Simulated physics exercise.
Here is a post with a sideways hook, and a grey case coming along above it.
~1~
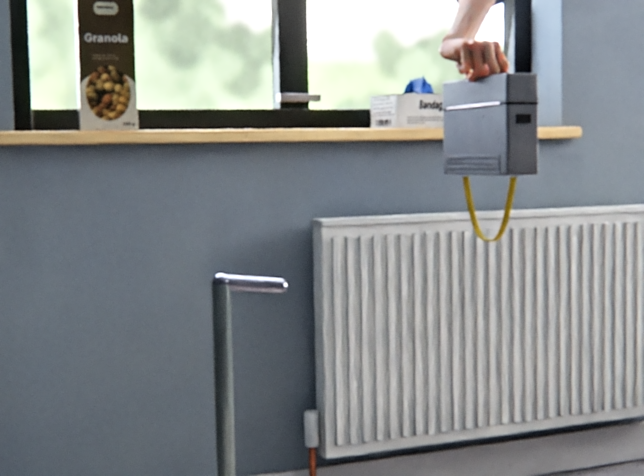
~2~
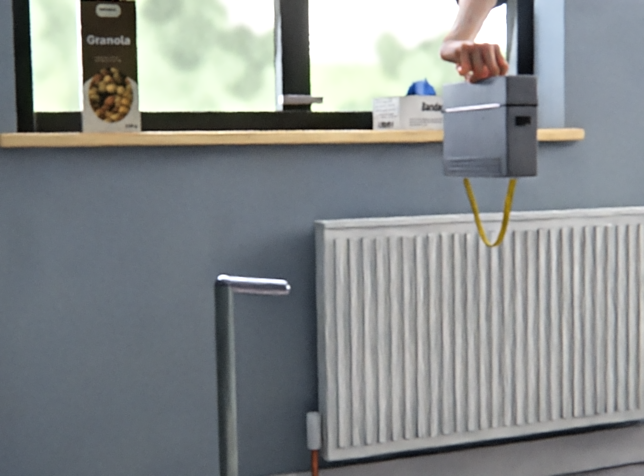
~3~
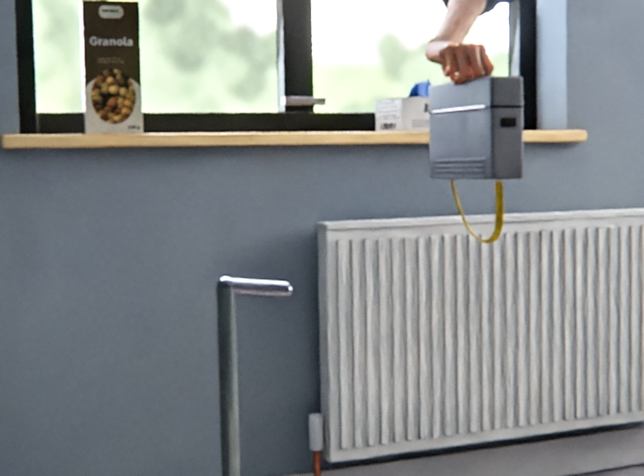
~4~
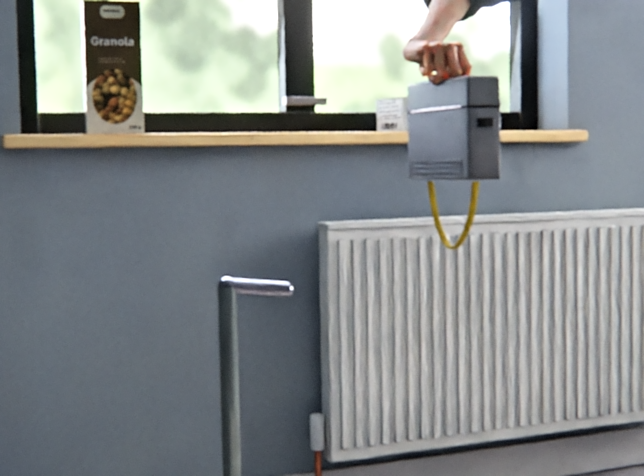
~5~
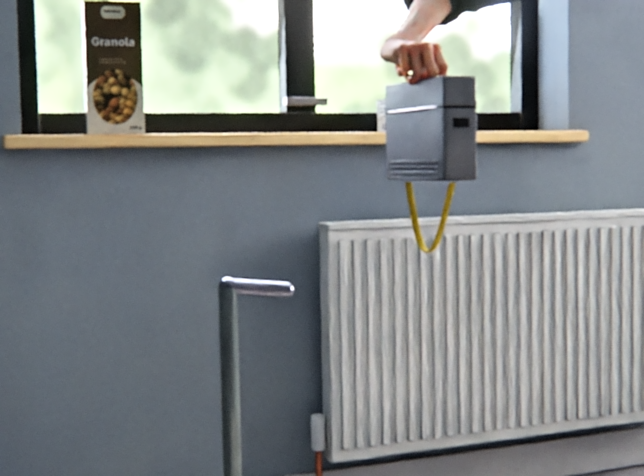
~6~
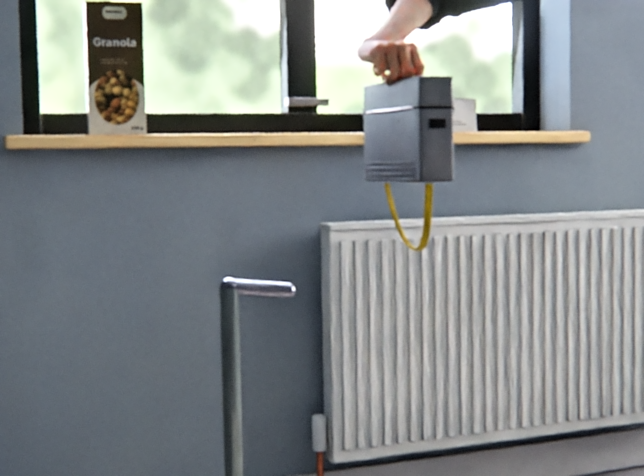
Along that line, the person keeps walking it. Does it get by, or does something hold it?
It gets by.
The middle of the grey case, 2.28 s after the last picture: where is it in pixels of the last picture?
At (95, 133) by that time.
Then, 1.18 s after the last picture, case over the post near (254, 133).
Then, 2.28 s after the last picture, case past the post near (95, 134).
At rest, case past the post near (21, 134). The grey case comes away clean.
